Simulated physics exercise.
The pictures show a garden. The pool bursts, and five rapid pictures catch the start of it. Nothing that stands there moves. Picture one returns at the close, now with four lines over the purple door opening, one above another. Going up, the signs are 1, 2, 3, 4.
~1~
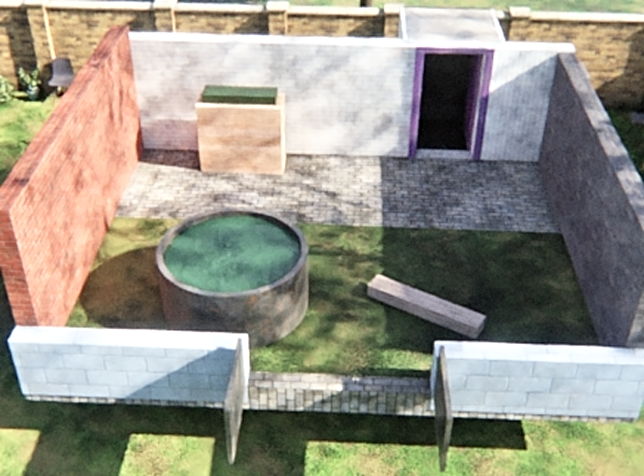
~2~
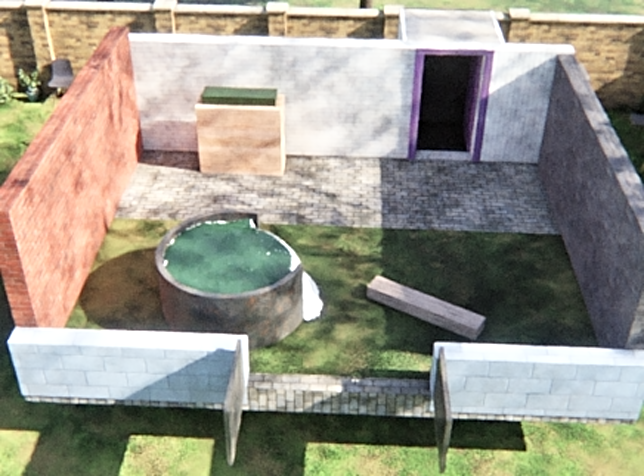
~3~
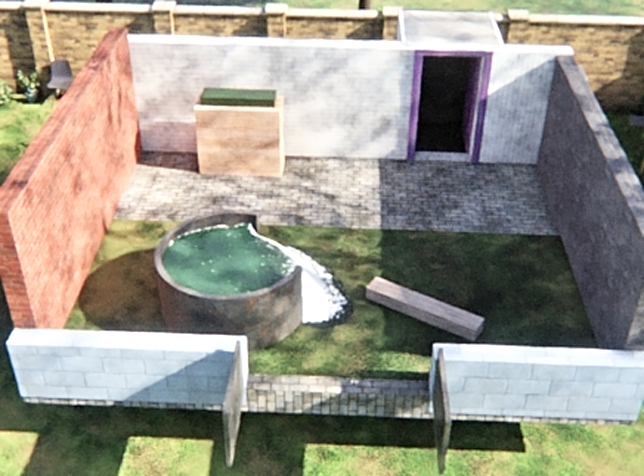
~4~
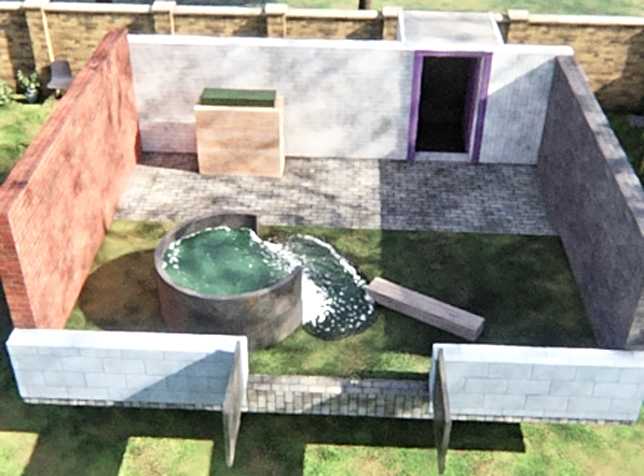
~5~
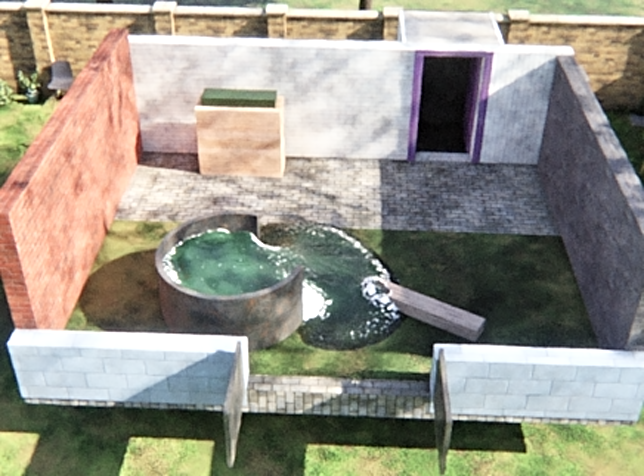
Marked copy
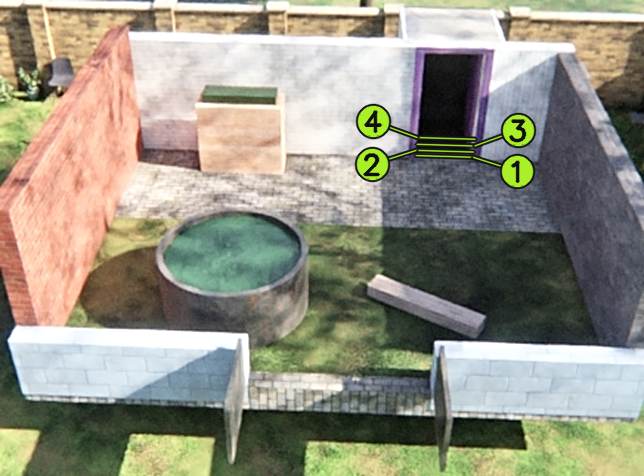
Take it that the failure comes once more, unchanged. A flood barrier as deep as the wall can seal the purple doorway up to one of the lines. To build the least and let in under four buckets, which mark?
Choose 2.
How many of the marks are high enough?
Three of them.
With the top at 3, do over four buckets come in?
No, that is safe.
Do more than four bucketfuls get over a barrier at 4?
No.
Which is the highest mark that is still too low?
1.
In lime, 1 at (444, 156); 2 at (444, 151); 3 at (445, 145); 4 at (446, 138); from the bottom up 1, 2, 3, 4.
With 1, about 9 bucketfuls get in.
With 2, a splash gets over, under a bucket.
With 3, nothing gets over.
With 4, nothing gets over.
